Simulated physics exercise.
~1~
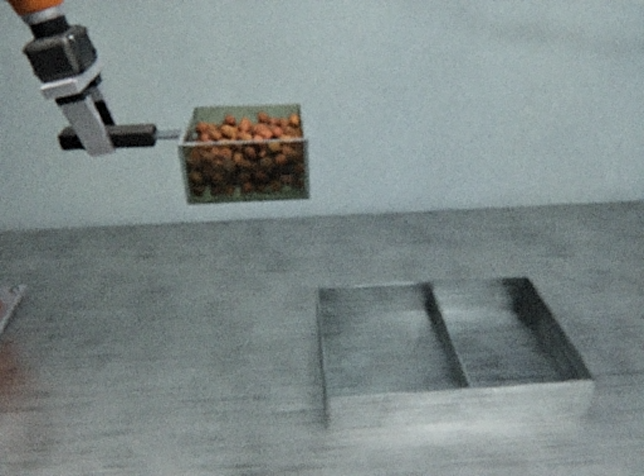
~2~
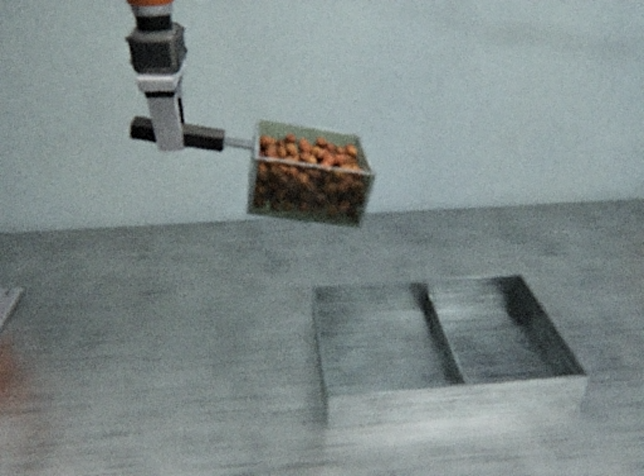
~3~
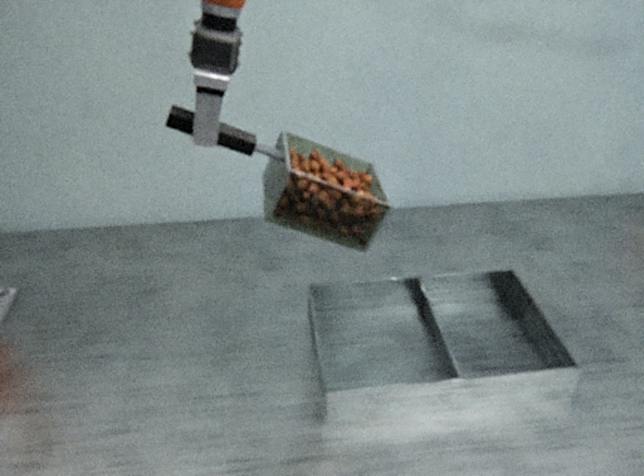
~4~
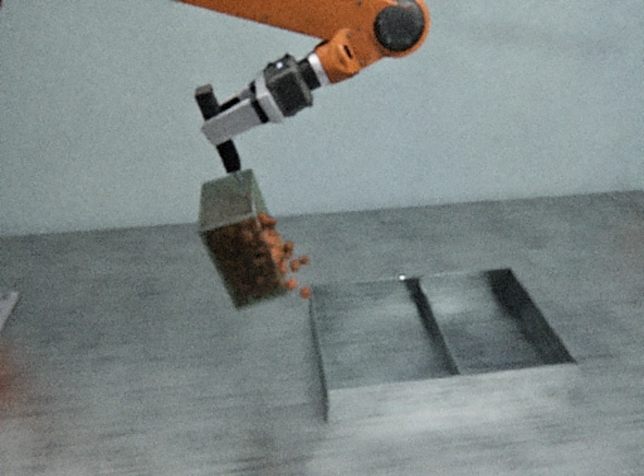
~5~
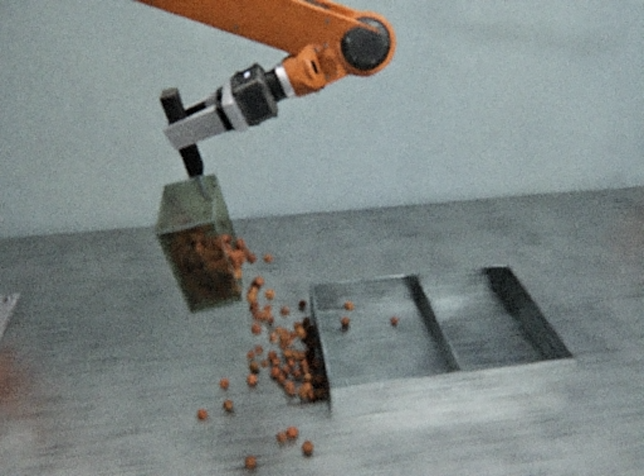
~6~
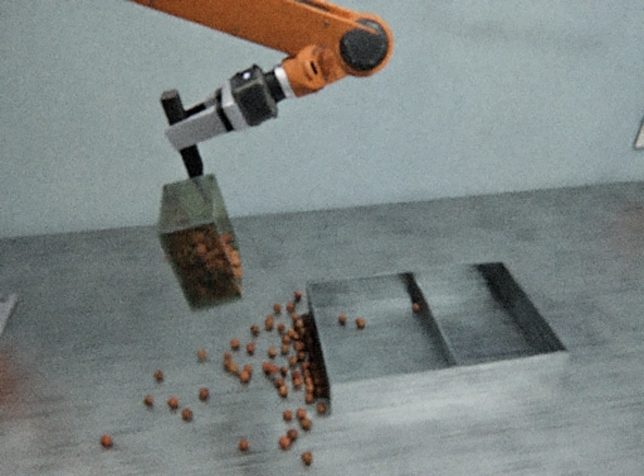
A robot arm tips a box of hazelnuts, spilling many beside a divided metal crate.
